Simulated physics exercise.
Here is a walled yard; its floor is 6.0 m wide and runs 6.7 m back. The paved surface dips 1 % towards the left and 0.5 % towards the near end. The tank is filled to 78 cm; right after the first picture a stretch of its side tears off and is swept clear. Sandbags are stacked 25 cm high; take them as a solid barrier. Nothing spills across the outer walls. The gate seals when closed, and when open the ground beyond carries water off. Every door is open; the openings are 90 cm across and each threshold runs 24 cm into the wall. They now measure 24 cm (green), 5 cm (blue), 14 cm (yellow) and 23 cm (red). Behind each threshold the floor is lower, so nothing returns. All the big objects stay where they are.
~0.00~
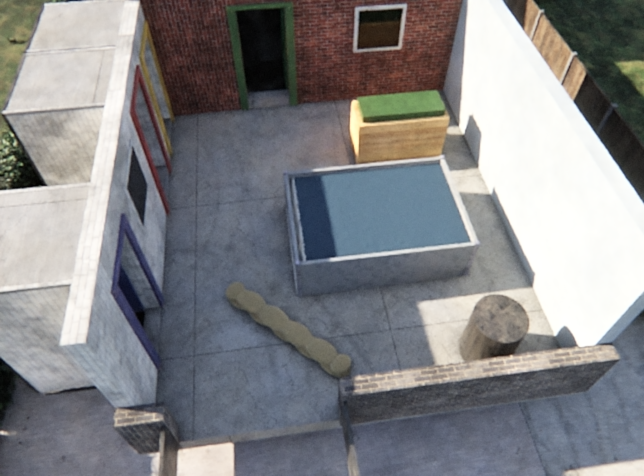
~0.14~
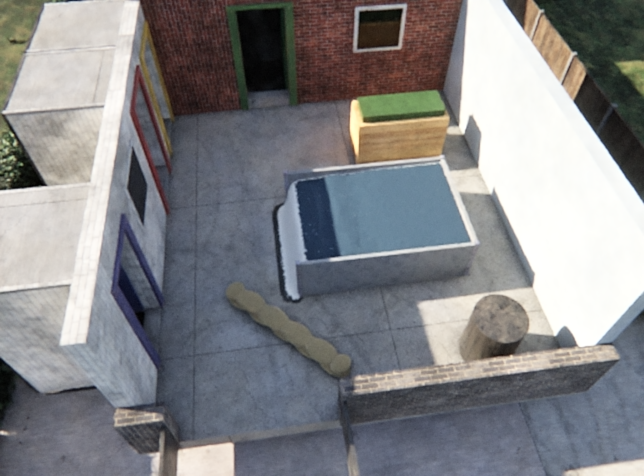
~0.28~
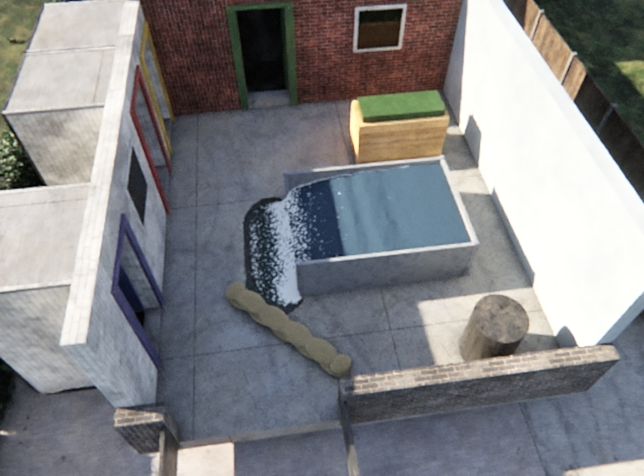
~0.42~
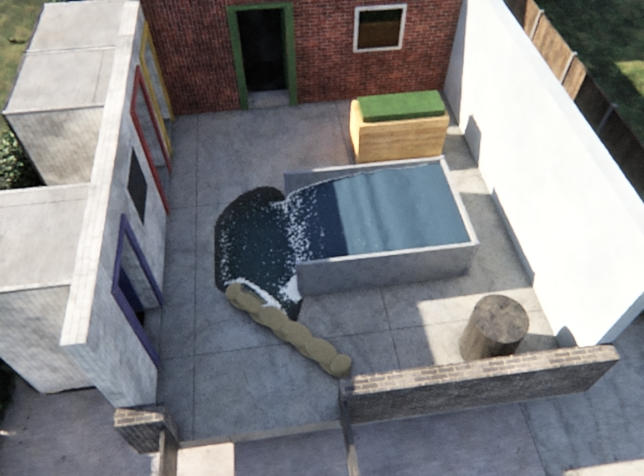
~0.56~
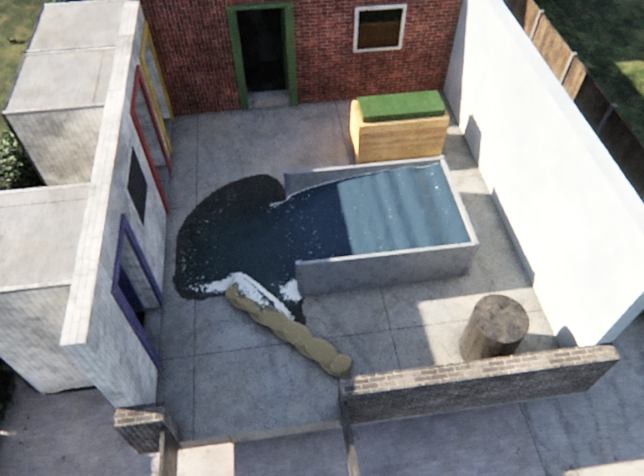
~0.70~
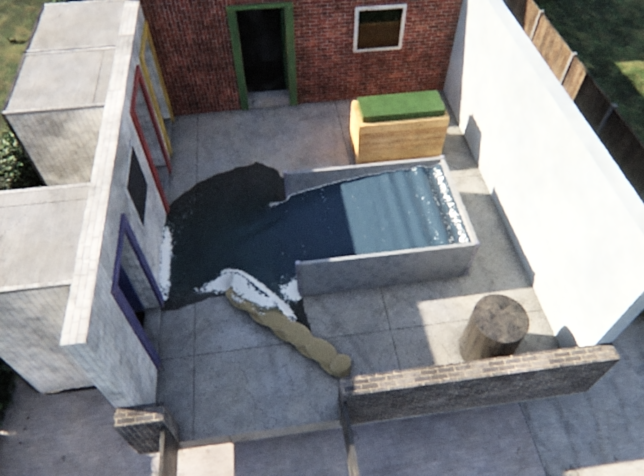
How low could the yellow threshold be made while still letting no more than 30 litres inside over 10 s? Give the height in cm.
At least 26 cm or so.
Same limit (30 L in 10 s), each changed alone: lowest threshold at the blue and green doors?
Roughly 17 cm at blue and 11.5 cm at green.
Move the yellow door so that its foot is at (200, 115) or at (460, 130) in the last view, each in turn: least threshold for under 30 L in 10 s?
About 34 and 18 cm.
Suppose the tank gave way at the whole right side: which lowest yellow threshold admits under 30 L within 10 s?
Some 15 cm.
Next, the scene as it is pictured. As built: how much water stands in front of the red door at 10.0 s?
About 9.0 cm.
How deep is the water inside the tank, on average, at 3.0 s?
Roughly 20 cm on average.
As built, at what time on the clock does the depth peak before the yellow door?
Around 4.0 s.
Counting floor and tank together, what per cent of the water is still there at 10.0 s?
About 68 per cent.
After 1.4 s water covers 30 % of the floor, deepest (57 cm) near (165, 258); it has not reached the yellow door.
After 3.0 s water covers 55 % of the floor, deepest (46 cm) near (173, 122); 24 cm at the yellow door, 10 litres in over its 14 cm threshold.
After 10.0 s water covers 95 % of the floor, deepest (17 cm) near (568, 370); 9 cm at the yellow door, 133 litres in over its 14 cm threshold.
At the yellow door as built, the water arrived by 1.5 s and peaked near 25 cm at 4.0 s.
With a threshold of 24 cm, 39 litres would have come in within the 10 s; with 32.5 cm, 10 litres. So under 30 litres takes about 26 cm.
